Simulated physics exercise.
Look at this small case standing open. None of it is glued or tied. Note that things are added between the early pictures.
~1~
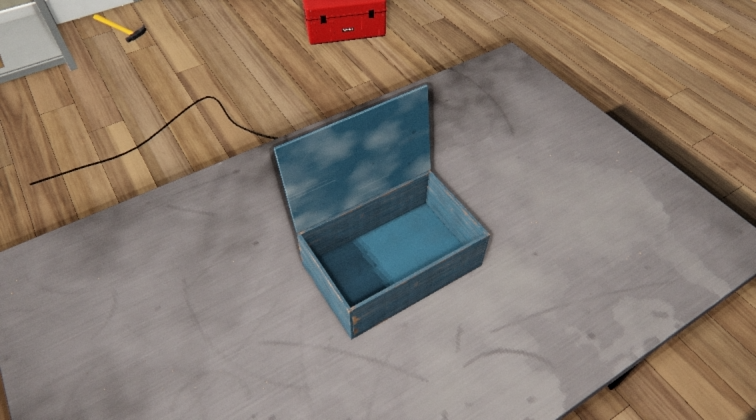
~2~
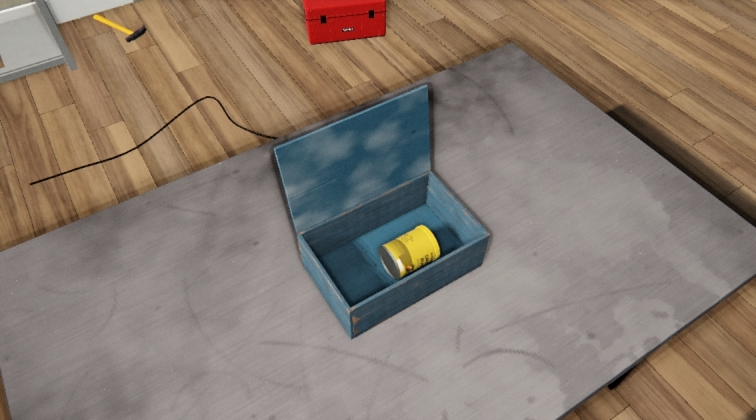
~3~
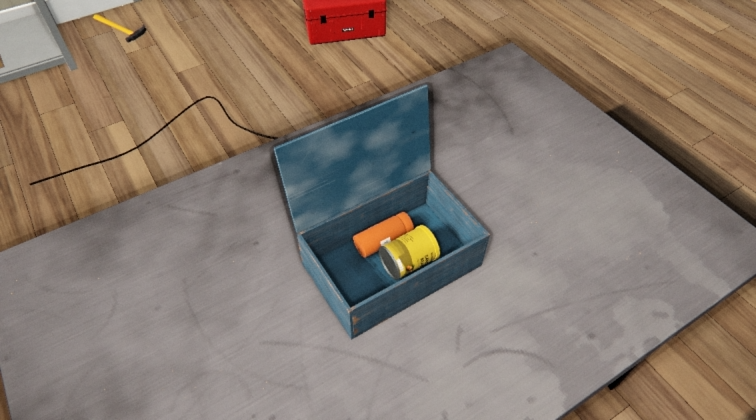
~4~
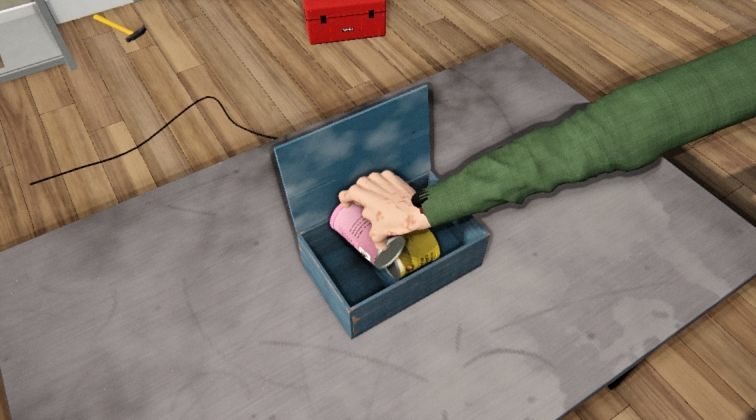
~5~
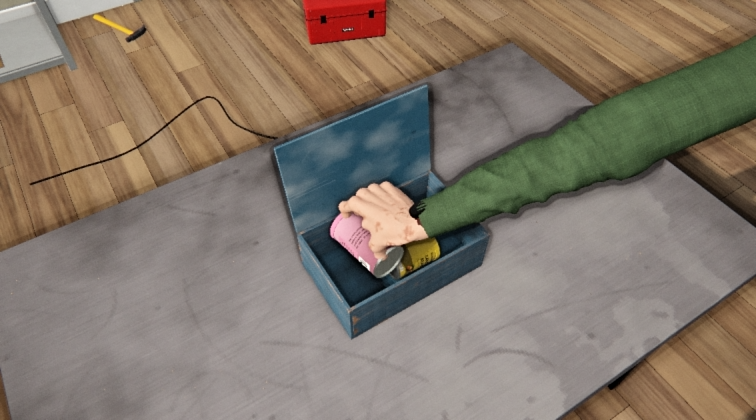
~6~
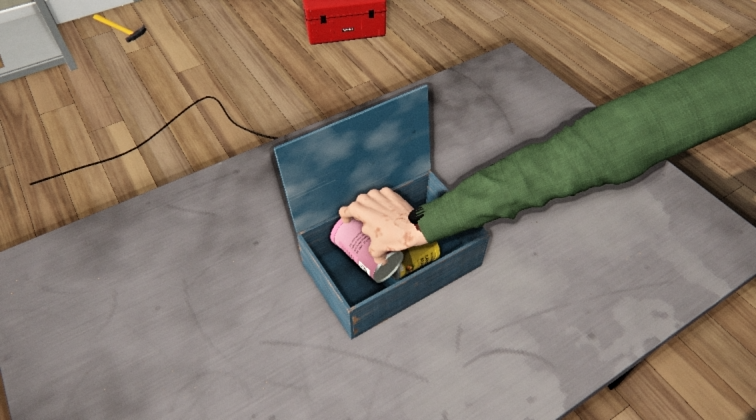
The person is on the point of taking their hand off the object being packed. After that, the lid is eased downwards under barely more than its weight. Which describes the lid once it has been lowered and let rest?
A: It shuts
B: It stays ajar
It shuts.
Then, 0.80 s after the last picture, lid starting down; pink tin rolled about its own width near (355, 281); orange shaker rolled a little.
Then, 1.60 s after the last picture, lid 60° above the rim; pink tin rolled about its own width near (355, 281); orange shaker rolled a little.
Then, 2.20 s after the last picture, lid 14° above the rim; pink tin rolled about its own width near (355, 281); orange shaker rolled a little.
At rest, lid shut; moved from the start, pink tin; the other 2 in place. Seen from the same camera at the end, pink tin near (355, 281).
